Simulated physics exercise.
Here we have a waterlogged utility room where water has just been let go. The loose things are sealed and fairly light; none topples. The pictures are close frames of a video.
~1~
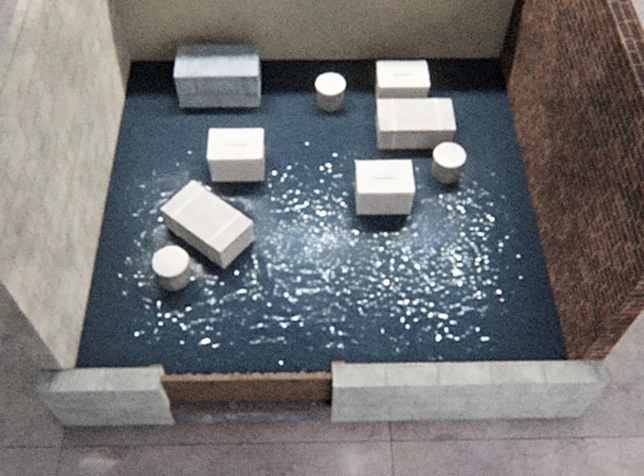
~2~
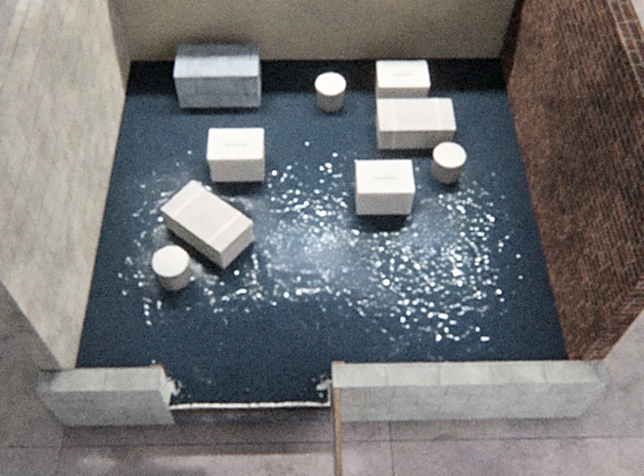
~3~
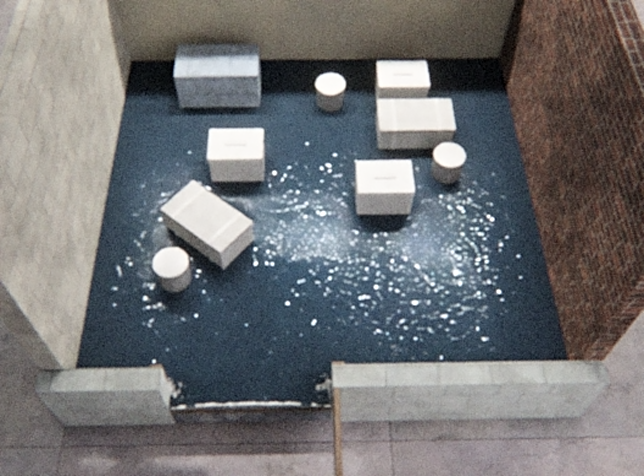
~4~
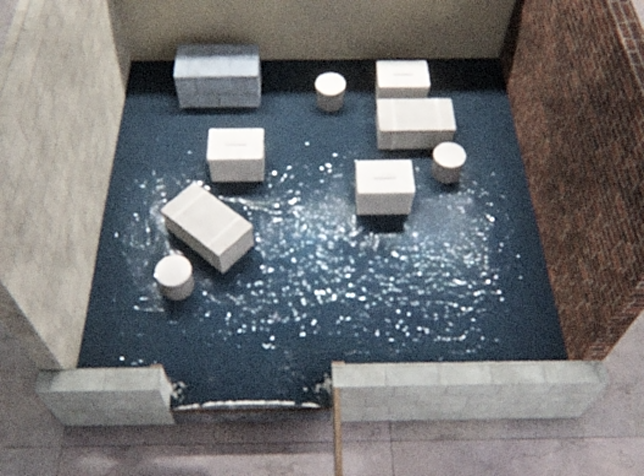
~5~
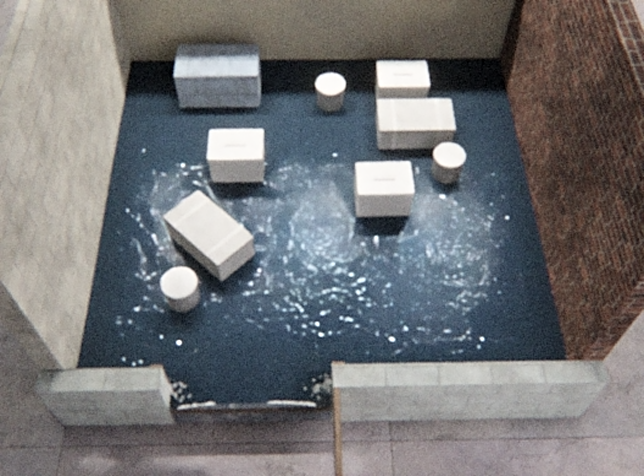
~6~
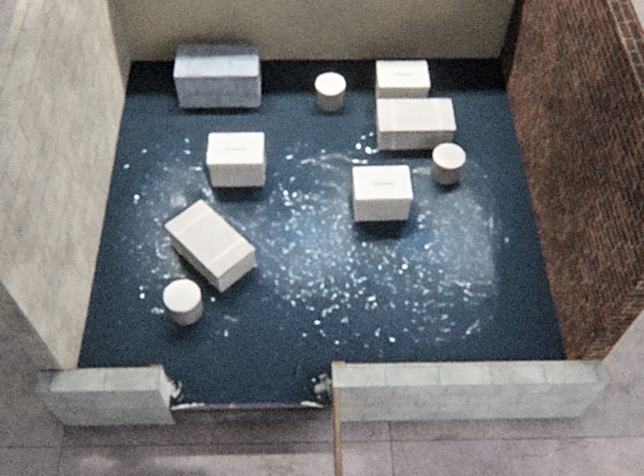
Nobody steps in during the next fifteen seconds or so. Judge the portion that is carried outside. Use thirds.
Share: From one to two thirds.
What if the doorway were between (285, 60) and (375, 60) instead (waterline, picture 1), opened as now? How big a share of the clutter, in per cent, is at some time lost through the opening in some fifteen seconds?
Some 80 per cent.
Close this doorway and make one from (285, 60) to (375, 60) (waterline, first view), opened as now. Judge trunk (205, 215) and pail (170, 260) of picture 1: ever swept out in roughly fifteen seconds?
As listed: Inside, left behind.
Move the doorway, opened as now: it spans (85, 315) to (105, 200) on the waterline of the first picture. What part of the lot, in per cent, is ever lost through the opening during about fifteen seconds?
Roughly 40 per cent.
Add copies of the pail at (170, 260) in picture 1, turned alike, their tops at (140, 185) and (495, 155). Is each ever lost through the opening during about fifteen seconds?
One after the other: Gone, stays.
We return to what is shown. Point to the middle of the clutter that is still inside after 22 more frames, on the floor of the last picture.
Roughly at (337, 220).
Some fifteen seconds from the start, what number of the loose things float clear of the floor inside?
The number is 4.
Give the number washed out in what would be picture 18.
That makes 2.
A moment on, 0 of 8 are out; 8 afloat.
Next, 2 of 8 are out; 6 afloat.
Later, 3 of 8 are out; 5 afloat.
In the end, 4 of 8 are out; 4 afloat.
